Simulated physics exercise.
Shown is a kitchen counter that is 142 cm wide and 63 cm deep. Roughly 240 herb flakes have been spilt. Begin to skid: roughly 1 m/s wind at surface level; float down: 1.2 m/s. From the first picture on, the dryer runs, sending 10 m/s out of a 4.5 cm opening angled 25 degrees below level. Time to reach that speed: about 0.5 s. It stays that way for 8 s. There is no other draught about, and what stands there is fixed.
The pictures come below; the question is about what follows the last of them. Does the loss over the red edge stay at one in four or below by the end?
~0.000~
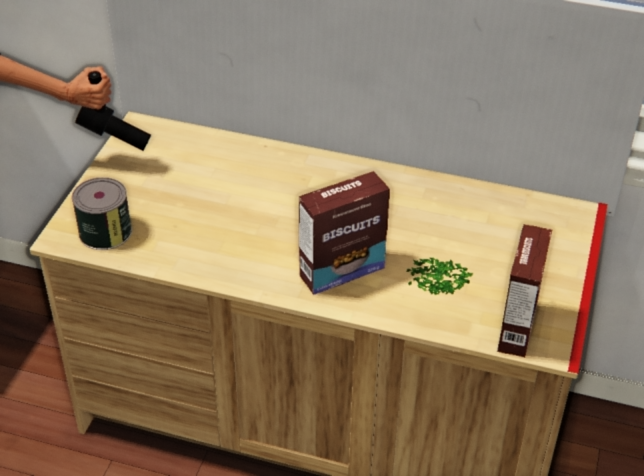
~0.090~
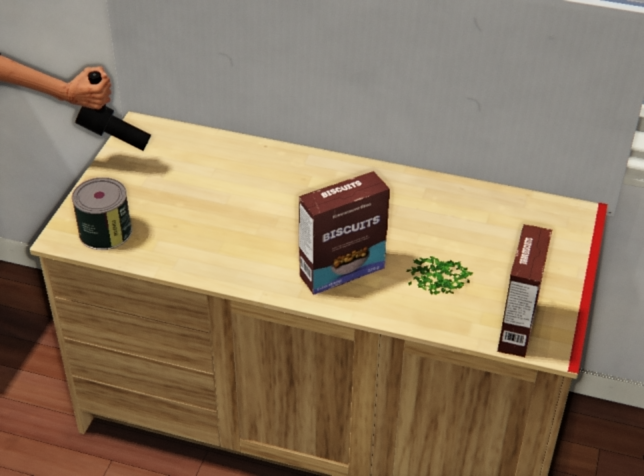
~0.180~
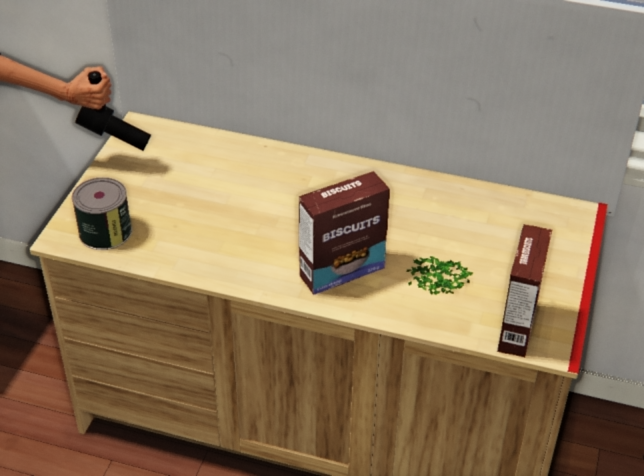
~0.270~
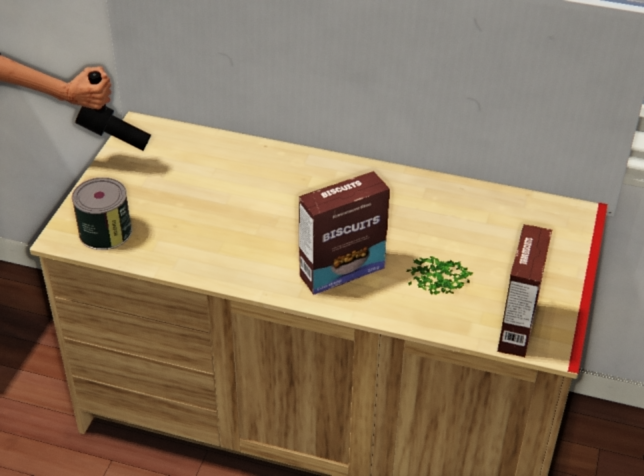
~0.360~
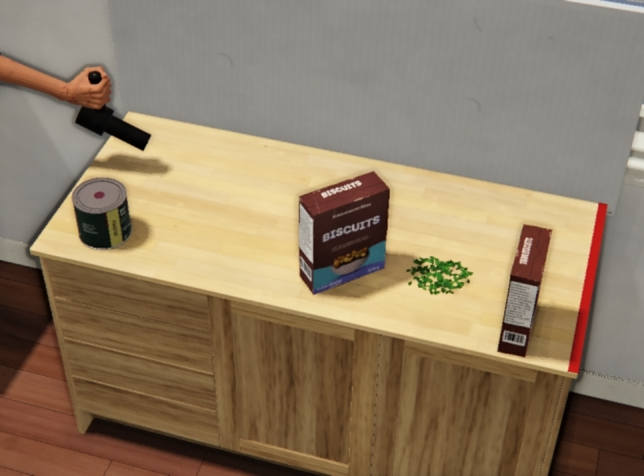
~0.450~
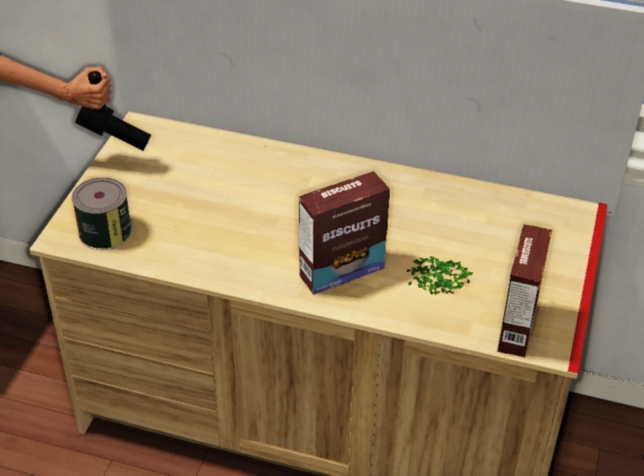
No, it goes above one in four.
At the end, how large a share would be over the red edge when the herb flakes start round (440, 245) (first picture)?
About 90 %.
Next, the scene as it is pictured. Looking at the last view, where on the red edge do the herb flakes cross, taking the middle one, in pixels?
At roughly pixel (588, 316).
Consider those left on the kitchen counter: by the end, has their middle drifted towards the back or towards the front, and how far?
The middle sits nearer the nearer side now, some 5 cm away from where it began.
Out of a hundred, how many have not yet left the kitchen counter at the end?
Near 40 %.
After 1.6 s the count stands so, 30 % are over the red edge; the middle of those still in play is near (455, 288).
After 2.6 s the count stands so, 52 % are over the red edge; the middle of those still in play is near (451, 290).
After 4.4 s the count stands so, 56 % are over the red edge; the middle of those still in play is near (451, 290).
After 8.0 s, at the end, 57 % are over the red edge; the middle of those still in play is near (453, 294).
